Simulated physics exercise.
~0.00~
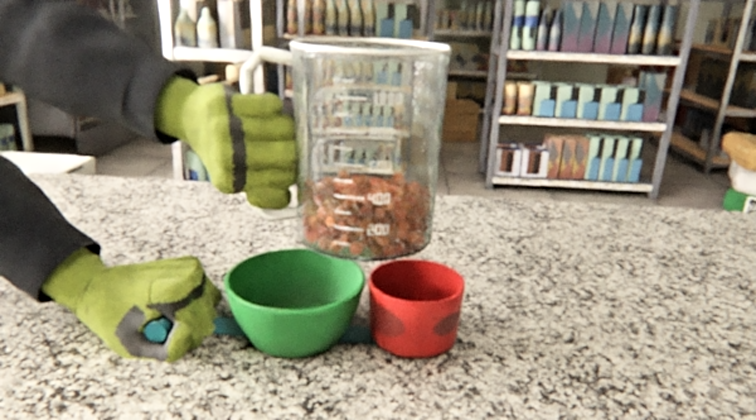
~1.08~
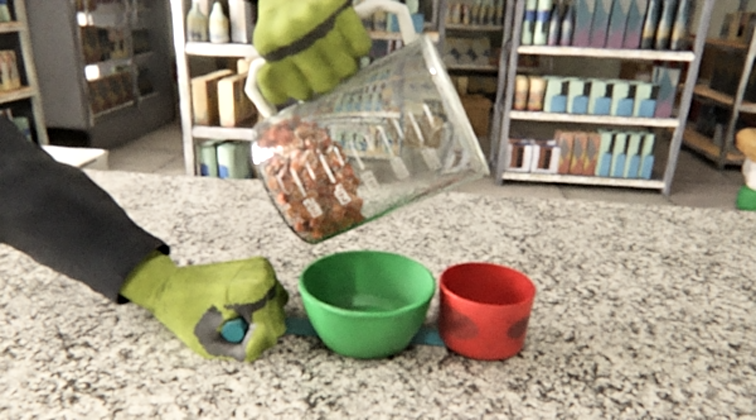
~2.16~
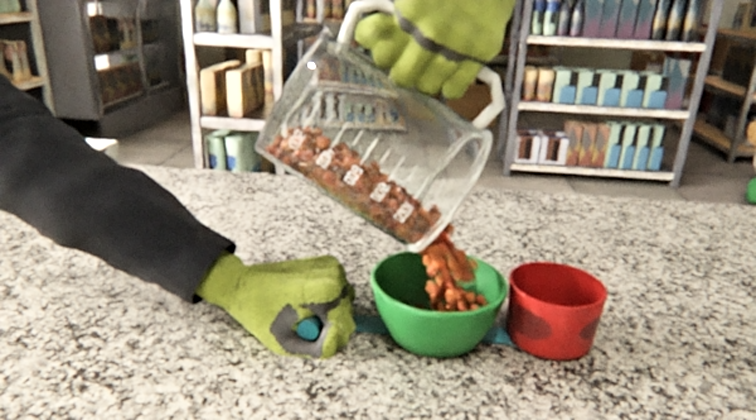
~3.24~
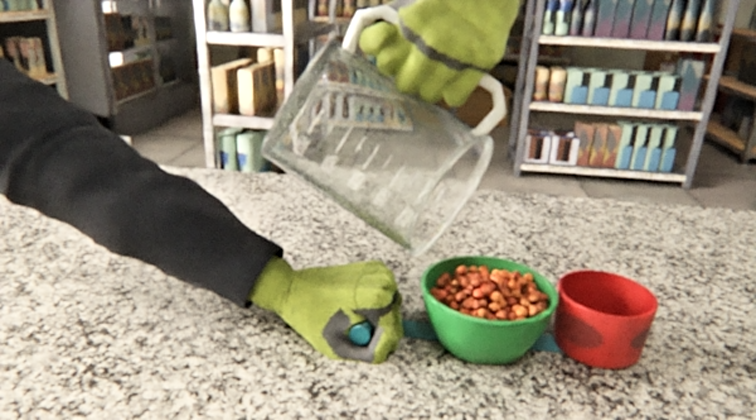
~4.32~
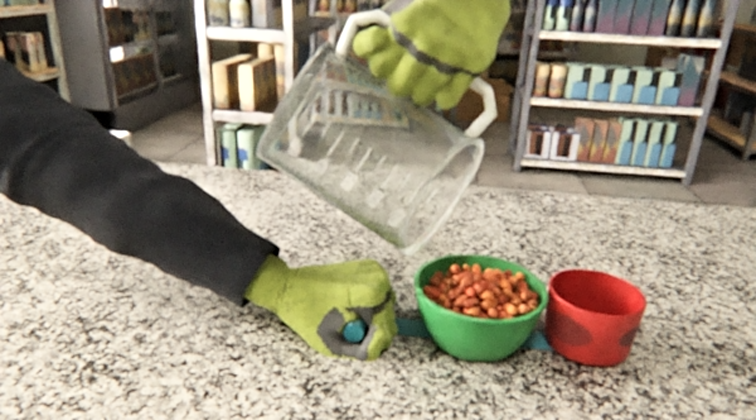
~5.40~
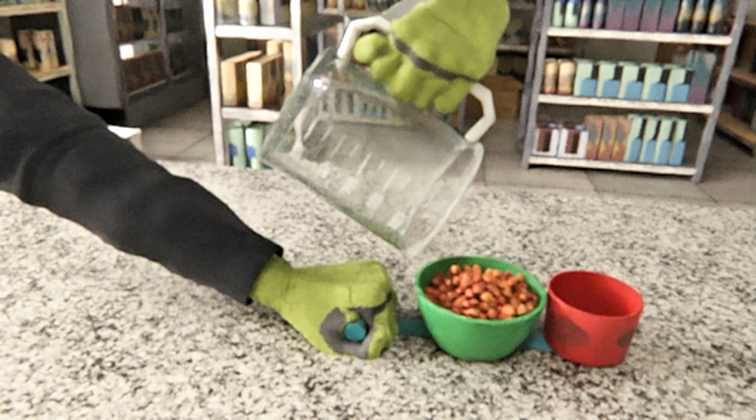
On a speckled counter in a shop, a green-gloved hand tipped a clear jug of reddish-brown pellets while another slid a joined green bowl and red dish to the right; everything poured into the green bowl, leaving the red dish and jug empty.
